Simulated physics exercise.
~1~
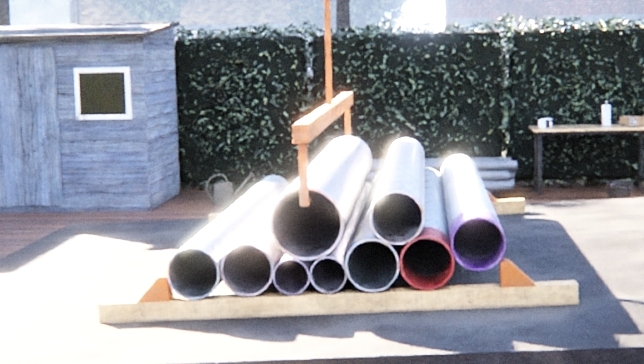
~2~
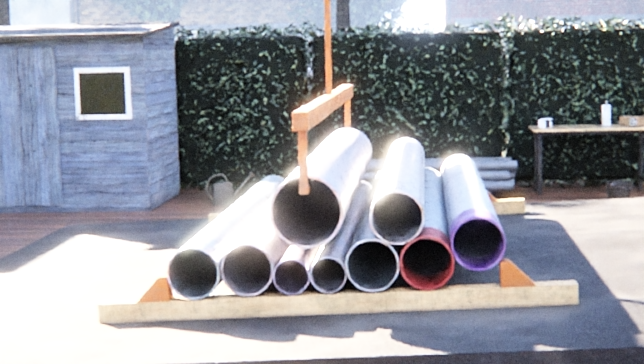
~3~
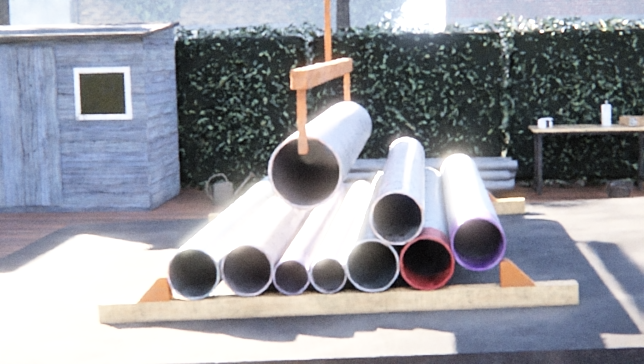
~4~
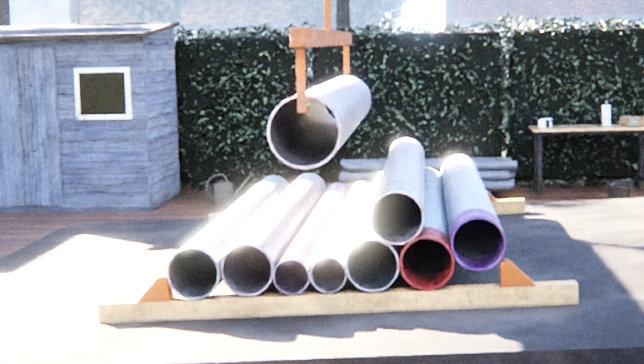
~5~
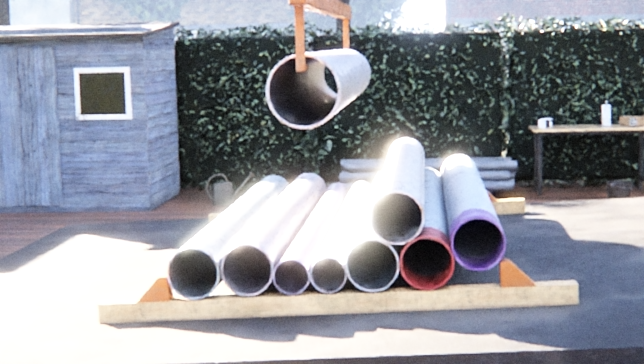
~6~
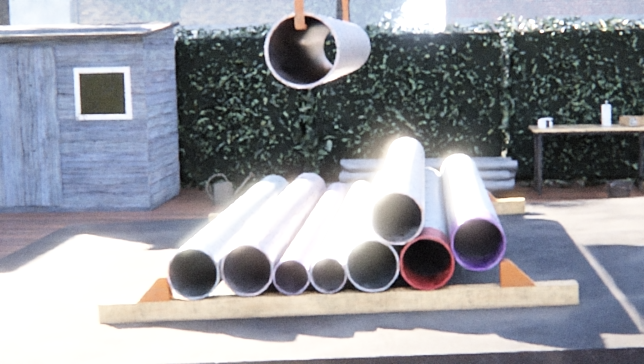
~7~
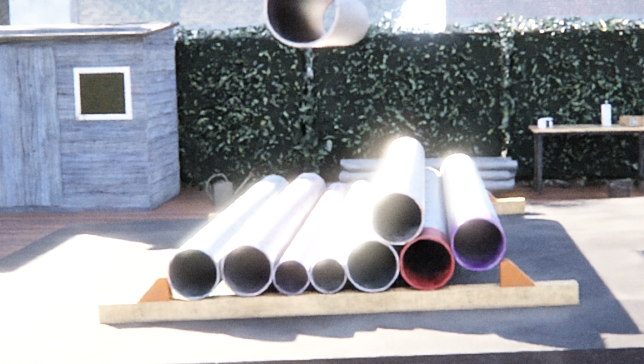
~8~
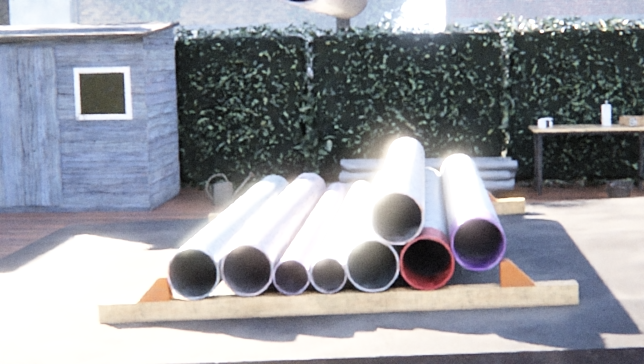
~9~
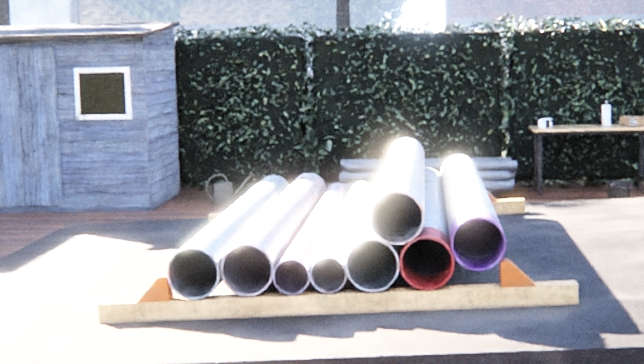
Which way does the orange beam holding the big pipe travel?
The orange beam travels upward, carrying the big pipe with it until it passes out of view at the top.
A big steel pipe hanging from an orange lifting beam rose straight up off the pile and out of view above the hedge, while the remaining pipes, including the red and purple ones, stayed where they lay between the chocks.
